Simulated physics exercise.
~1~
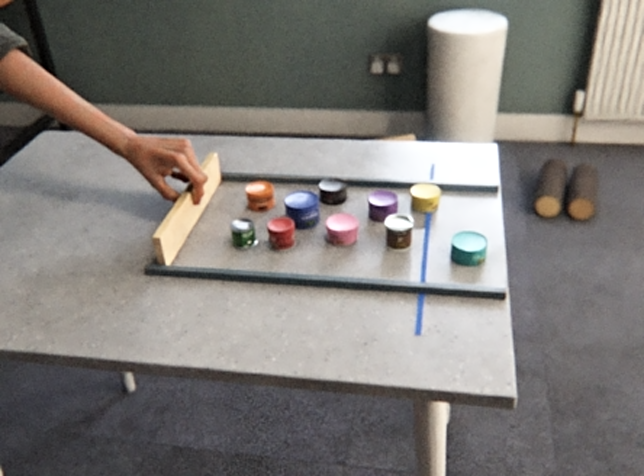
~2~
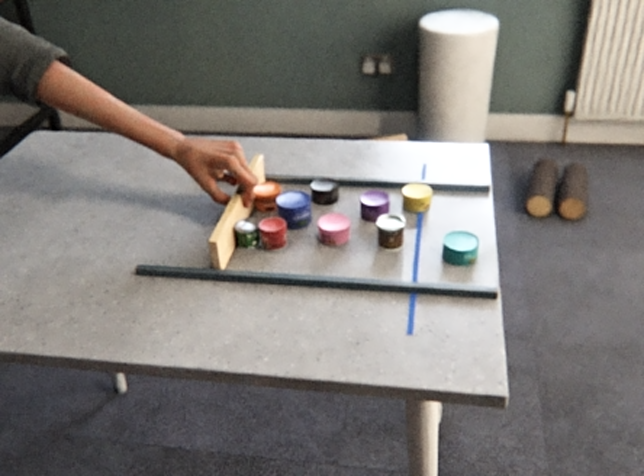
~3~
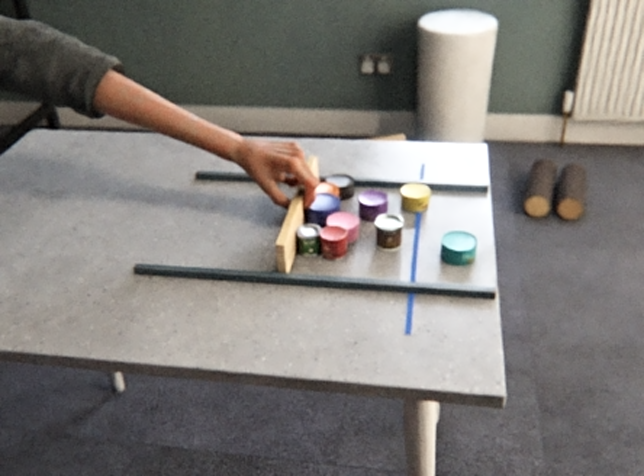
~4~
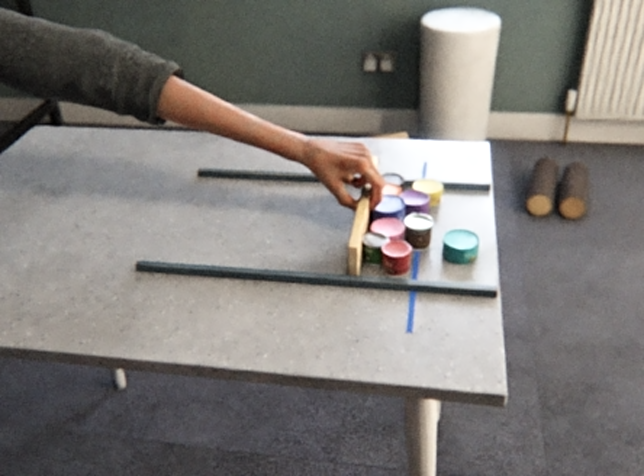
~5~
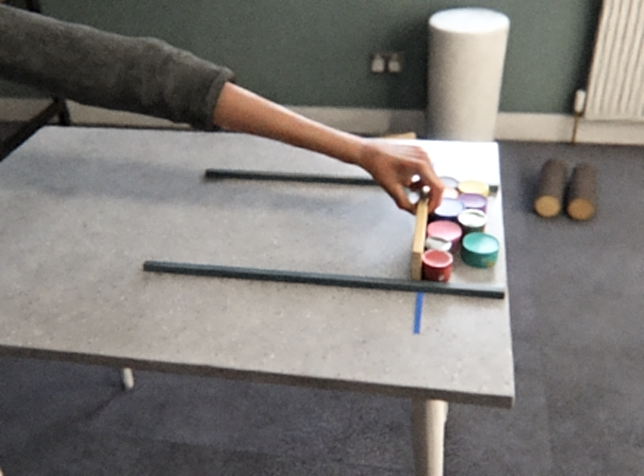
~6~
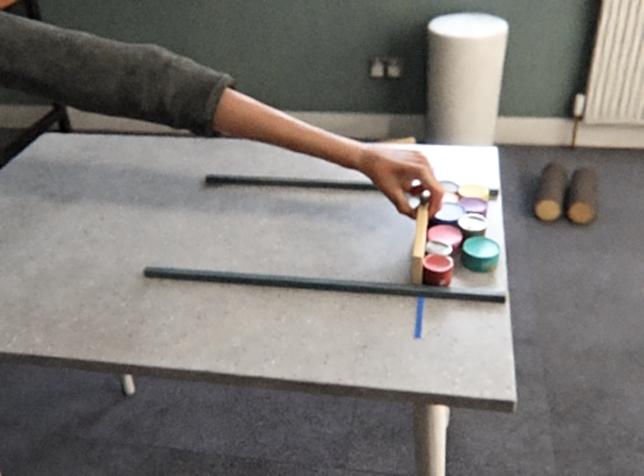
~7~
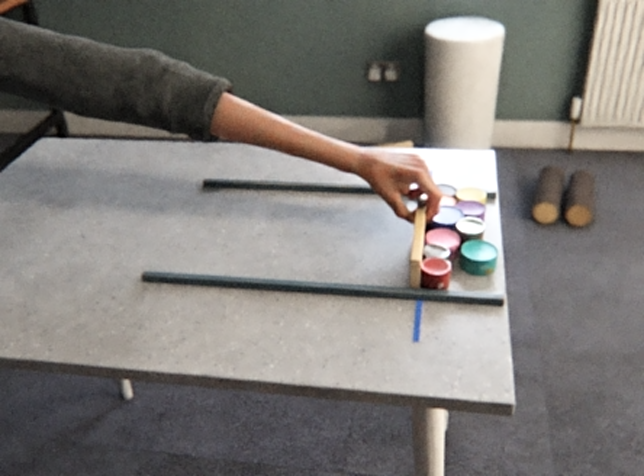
A hand slides an upright wooden board rightward between two dark rails on a grey table, gathering scattered small colourful pots into a tight cluster. The board stops at the blue tape, with the pots packed near the table's right edge and none fallen.
